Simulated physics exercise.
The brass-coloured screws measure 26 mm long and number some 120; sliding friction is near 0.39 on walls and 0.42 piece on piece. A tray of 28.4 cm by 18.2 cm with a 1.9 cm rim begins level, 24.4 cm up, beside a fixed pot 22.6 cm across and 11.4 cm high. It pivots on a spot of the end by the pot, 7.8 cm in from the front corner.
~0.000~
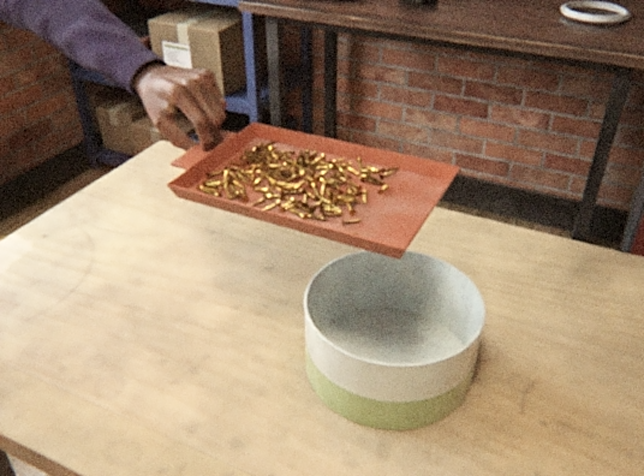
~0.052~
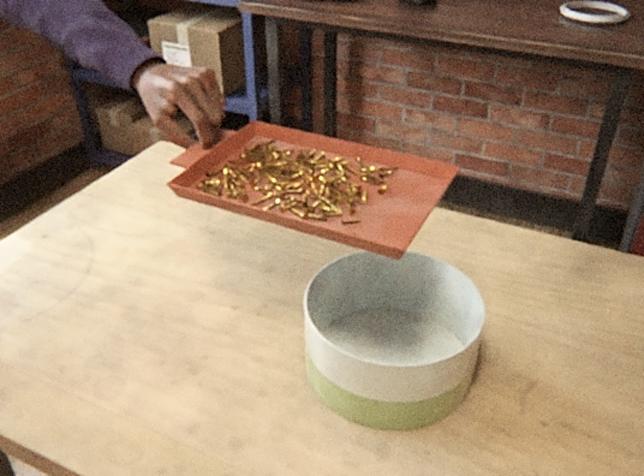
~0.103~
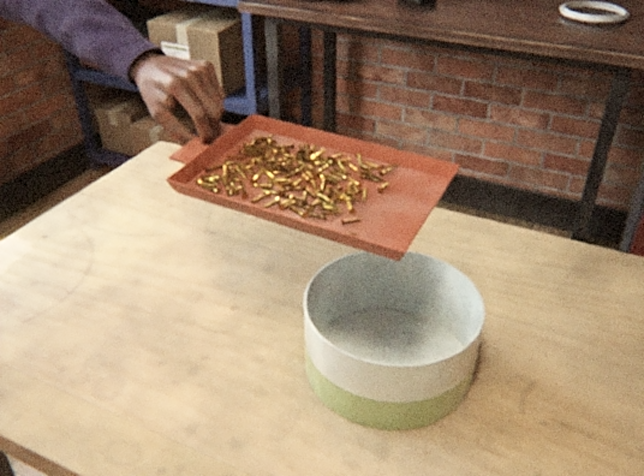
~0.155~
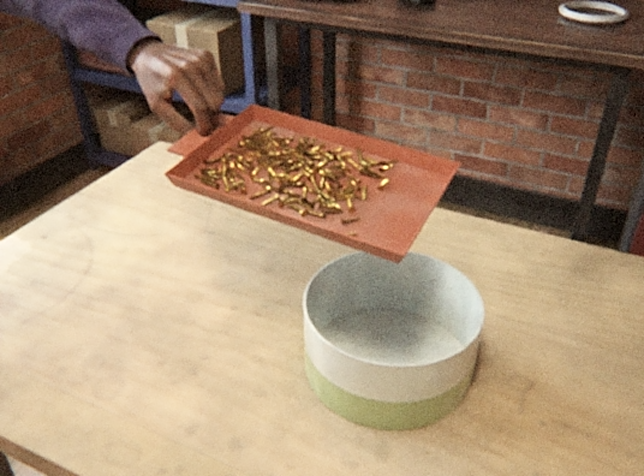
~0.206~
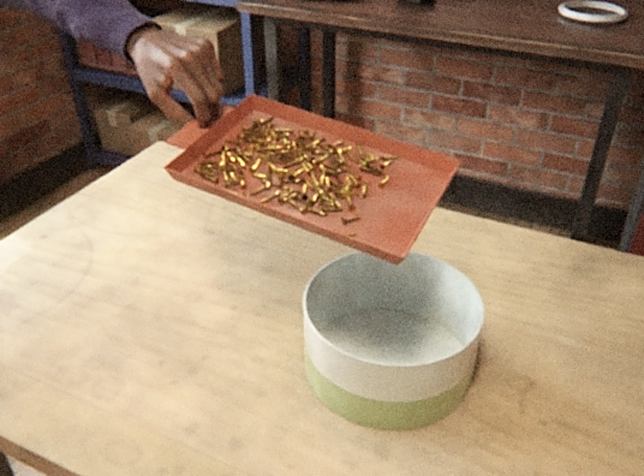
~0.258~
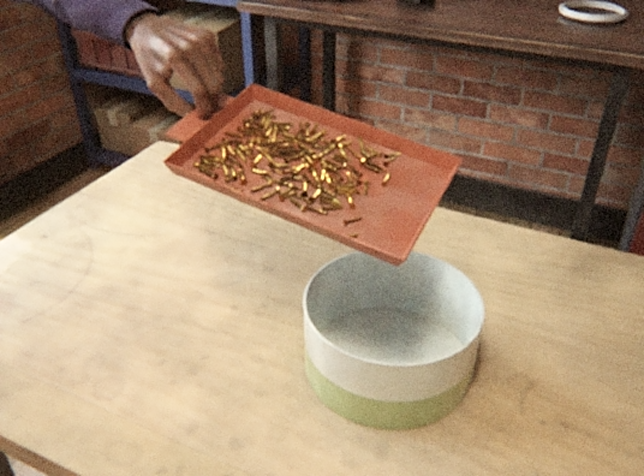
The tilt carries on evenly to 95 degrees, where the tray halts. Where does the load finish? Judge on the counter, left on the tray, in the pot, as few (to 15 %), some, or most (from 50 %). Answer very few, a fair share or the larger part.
Counter: A fair share, tray: Very few, pot: The larger part.
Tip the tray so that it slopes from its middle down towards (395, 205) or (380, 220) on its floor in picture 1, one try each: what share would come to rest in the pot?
About 75 and 70 per cent.
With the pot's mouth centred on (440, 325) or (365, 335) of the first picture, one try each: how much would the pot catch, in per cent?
Some 85 and 100 per cent.
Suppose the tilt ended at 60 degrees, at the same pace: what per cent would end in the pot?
Then about 35 per cent.
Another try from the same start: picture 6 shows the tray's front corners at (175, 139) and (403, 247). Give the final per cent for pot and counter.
Pot 70, counter 30.
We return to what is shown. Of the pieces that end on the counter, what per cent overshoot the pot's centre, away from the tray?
Some 90 per cent.
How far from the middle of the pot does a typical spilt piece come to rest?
Some 18 cm.
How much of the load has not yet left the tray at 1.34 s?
Roughly 25 per cent.
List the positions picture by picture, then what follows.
The first frame shows tray tilt 0 degrees, front corners at (176, 183) and (401, 244); middle of the pieces at (294, 178); pot at (394, 300).
The second frame shows tray tilt 1 degrees, front corners at (175, 182) and (401, 244); middle of the pieces at (294, 177).
The third frame shows tray tilt 3 degrees, front corners at (175, 178) and (401, 246); middle of the pieces at (293, 173).
The fourth frame shows tray tilt 6 degrees, front corners at (173, 172) and (400, 249), lowest corner right front; middle of the pieces at (293, 168).
The fifth frame shows tray tilt 9 degrees, front corners at (173, 166) and (400, 251), lowest corner right front; middle of the pieces at (293, 163).
The sixth frame shows tray tilt 12 degrees, front corners at (172, 160) and (401, 253), lowest corner right front; middle of the pieces at (293, 158); pot at (393, 300). Its pace works out near 60 degrees a second.
Then, at 0.91 s, tilt 51 degrees; the tray holds 95 %, the pot 0 %.
After 1.34 s, tilt 77 degrees; the tray holds 25 %, the pot 35 %.
After 1.85 s, tilt 95 degrees; the tray holds 0 %, the pot 65 %.
By 2.8 s all is still; counter 35 %, tray 0 %, pot 65 %.
